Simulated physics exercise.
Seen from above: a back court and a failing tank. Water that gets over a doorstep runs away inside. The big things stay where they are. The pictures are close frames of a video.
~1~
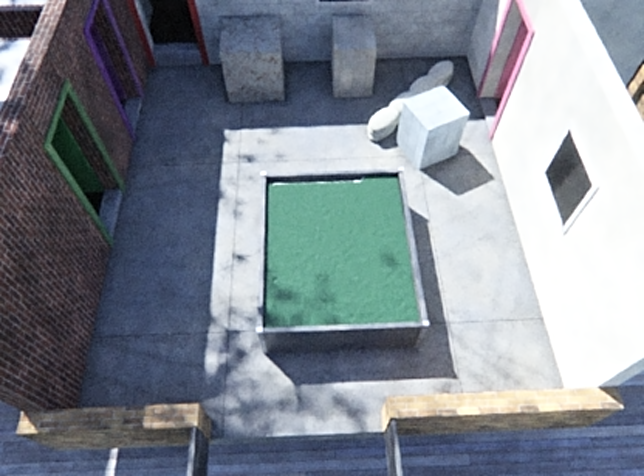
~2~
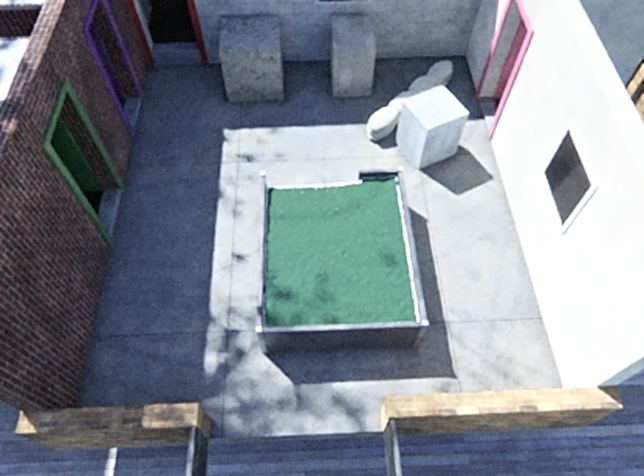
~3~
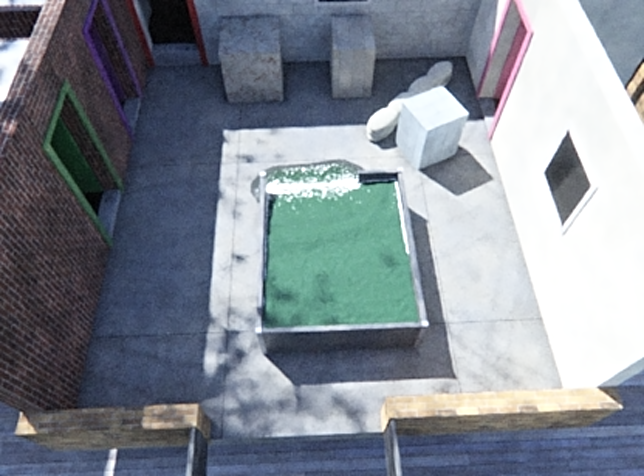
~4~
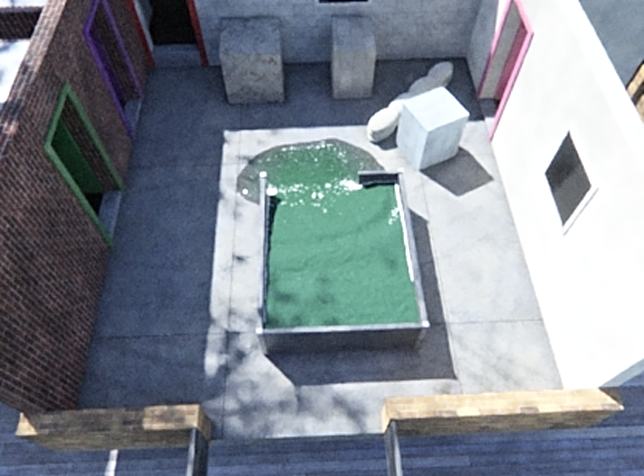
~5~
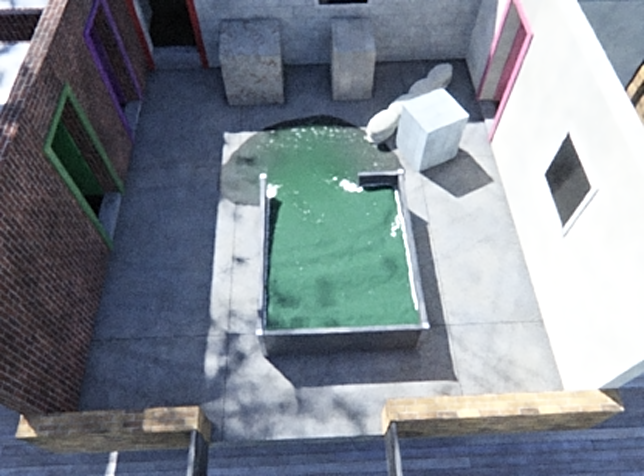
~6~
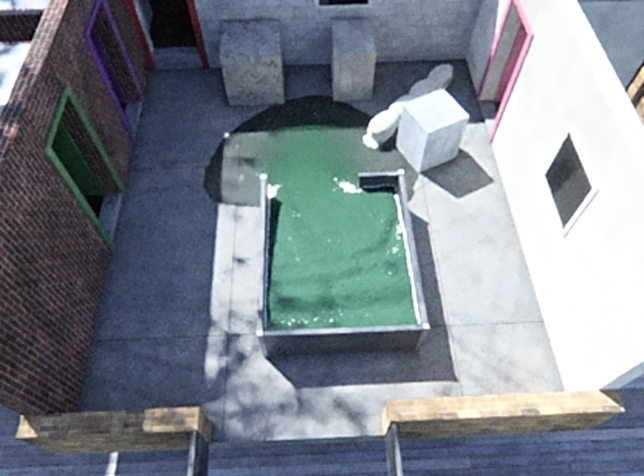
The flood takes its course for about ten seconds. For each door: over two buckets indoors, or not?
In the end: The red door stays under that; the purple door takes more than that; the green door stays under that; the pink door stays under that.
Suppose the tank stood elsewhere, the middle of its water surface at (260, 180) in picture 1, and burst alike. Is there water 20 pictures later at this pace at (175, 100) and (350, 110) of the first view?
As listed: Covered, awash.
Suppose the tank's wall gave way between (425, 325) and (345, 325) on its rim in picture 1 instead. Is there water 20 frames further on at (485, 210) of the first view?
Answer: Awash.
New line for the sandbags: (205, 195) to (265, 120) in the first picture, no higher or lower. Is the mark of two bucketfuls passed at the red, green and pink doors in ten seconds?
My reading: Red door takes less; green door keeps below it; pink door lets more in.
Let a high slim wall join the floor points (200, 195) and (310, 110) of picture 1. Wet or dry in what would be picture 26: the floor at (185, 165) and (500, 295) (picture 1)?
In that order: Not flooded, clear.
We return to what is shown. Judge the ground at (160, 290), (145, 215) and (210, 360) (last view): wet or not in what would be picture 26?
In that order: Free of water, clear, free of water.
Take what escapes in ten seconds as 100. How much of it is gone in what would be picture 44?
Near 70 in a hundred.
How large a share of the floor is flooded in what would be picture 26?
Near 40 in a hundred.
A moment on, water covers 25 % of the floor; the red door not reached, the purple door not reached, the green door not reached, the pink door not reached.
Next, water covers 35 % of the floor; the red door wet at the sill, nothing in, the purple door under two buckets in, the green door not reached, the pink door not reached.
Then, water covers 40 % of the floor; the red door wet at the sill, nothing in, the purple door far over two buckets in, the green door not reached, the pink door wet at the sill, nothing in.
Later, water covers 75 % of the floor; the red door wet at the sill, nothing in, the purple door far over two buckets in, the green door wet at the sill, nothing in, the pink door wet at the sill, nothing in.
In the end, water covers 95 % of the floor; the red door wet at the sill, nothing in, the purple door far over two buckets in, the green door wet at the sill, nothing in, the pink door wet at the sill, nothing in.
